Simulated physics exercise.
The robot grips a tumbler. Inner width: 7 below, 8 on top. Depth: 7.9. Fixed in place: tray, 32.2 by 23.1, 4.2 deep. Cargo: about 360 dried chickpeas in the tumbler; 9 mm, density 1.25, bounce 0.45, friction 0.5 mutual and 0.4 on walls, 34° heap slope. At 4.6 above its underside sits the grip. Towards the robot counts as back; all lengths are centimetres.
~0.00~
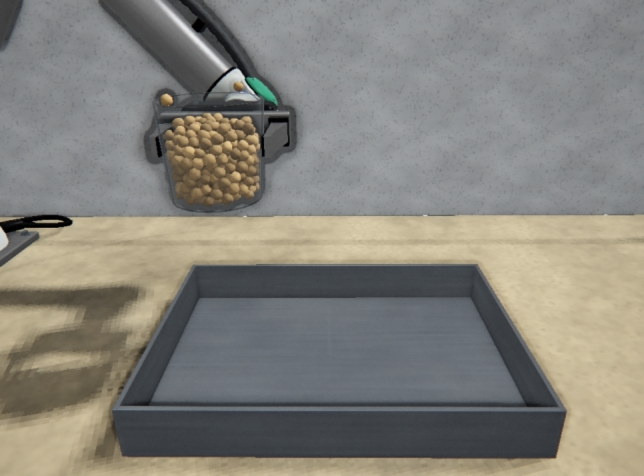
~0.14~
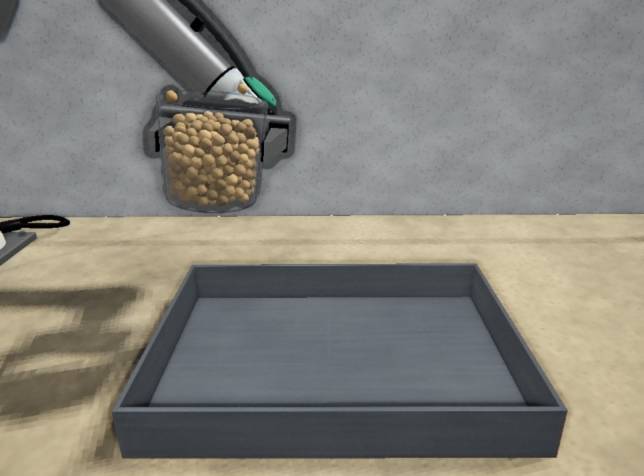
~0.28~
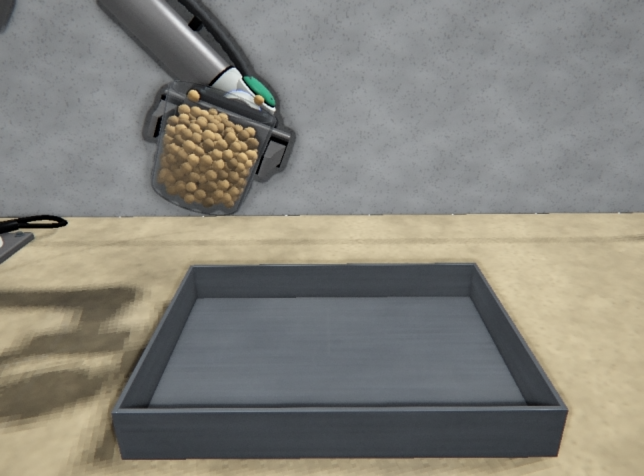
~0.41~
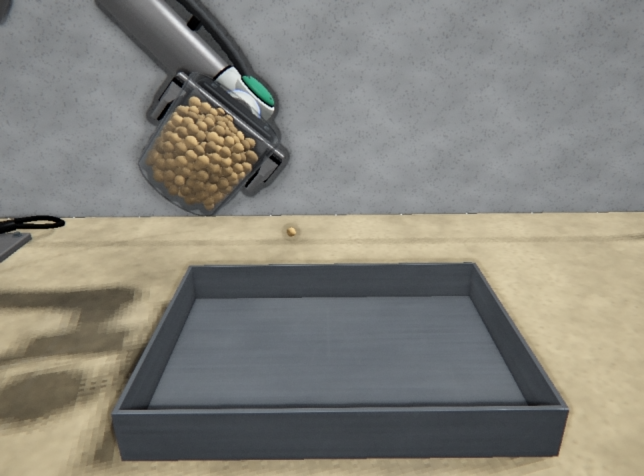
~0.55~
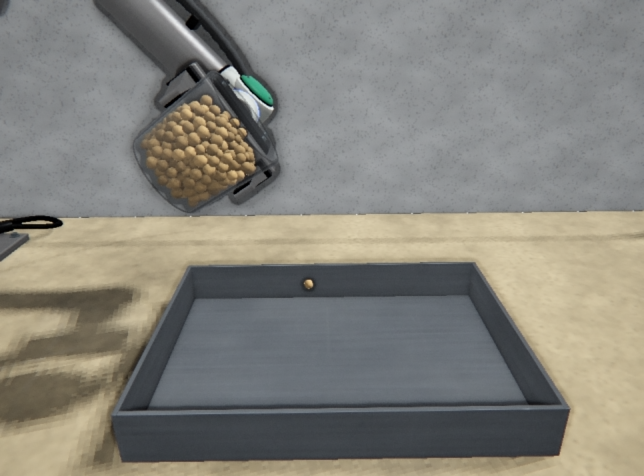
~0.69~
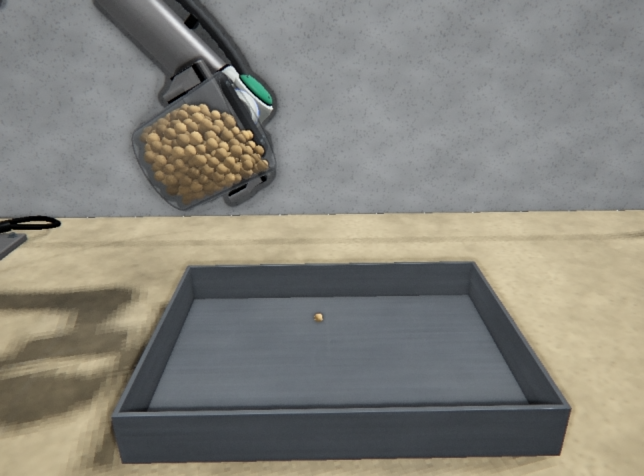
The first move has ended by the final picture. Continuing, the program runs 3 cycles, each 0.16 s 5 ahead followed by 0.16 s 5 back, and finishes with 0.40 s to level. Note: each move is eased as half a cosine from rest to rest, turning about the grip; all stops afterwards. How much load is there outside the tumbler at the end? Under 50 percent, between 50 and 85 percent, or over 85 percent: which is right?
The right one is under 50 percent.
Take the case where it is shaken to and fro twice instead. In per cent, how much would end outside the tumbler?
That would give close to 25 percent.
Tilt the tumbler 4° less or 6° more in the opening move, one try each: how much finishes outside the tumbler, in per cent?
About 25 and 50 %.
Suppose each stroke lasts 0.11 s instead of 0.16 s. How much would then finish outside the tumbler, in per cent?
That gives about 65 percent.
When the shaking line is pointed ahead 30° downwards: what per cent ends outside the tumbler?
Some 10 in a hundred.
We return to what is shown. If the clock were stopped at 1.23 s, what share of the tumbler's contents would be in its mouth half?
Around 50 in a hundred.
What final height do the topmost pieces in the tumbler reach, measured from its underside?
7.0 cm.
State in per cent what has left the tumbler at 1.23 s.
About 15 per cent.
After 1.23 s, tilted 62° forward, highest piece 23 above the table; 294 in the tumbler, 49 in the tray, 12 in flight or on a rim.
After 1.78 s, tilted 48° forward, highest piece 22 above the table; 237 in the tumbler, 117 in the tray, 1 in flight or on a rim.
After 2.25 s, level, highest piece 24 above the table; 237 in the tumbler, 118 in the tray.
After 3.30 s, level, highest piece 24 above the table; 237 in the tumbler, 118 in the tray.
In the end, 237 in the tumbler, 118 in the tray. That is 33 % outside the tumbler.
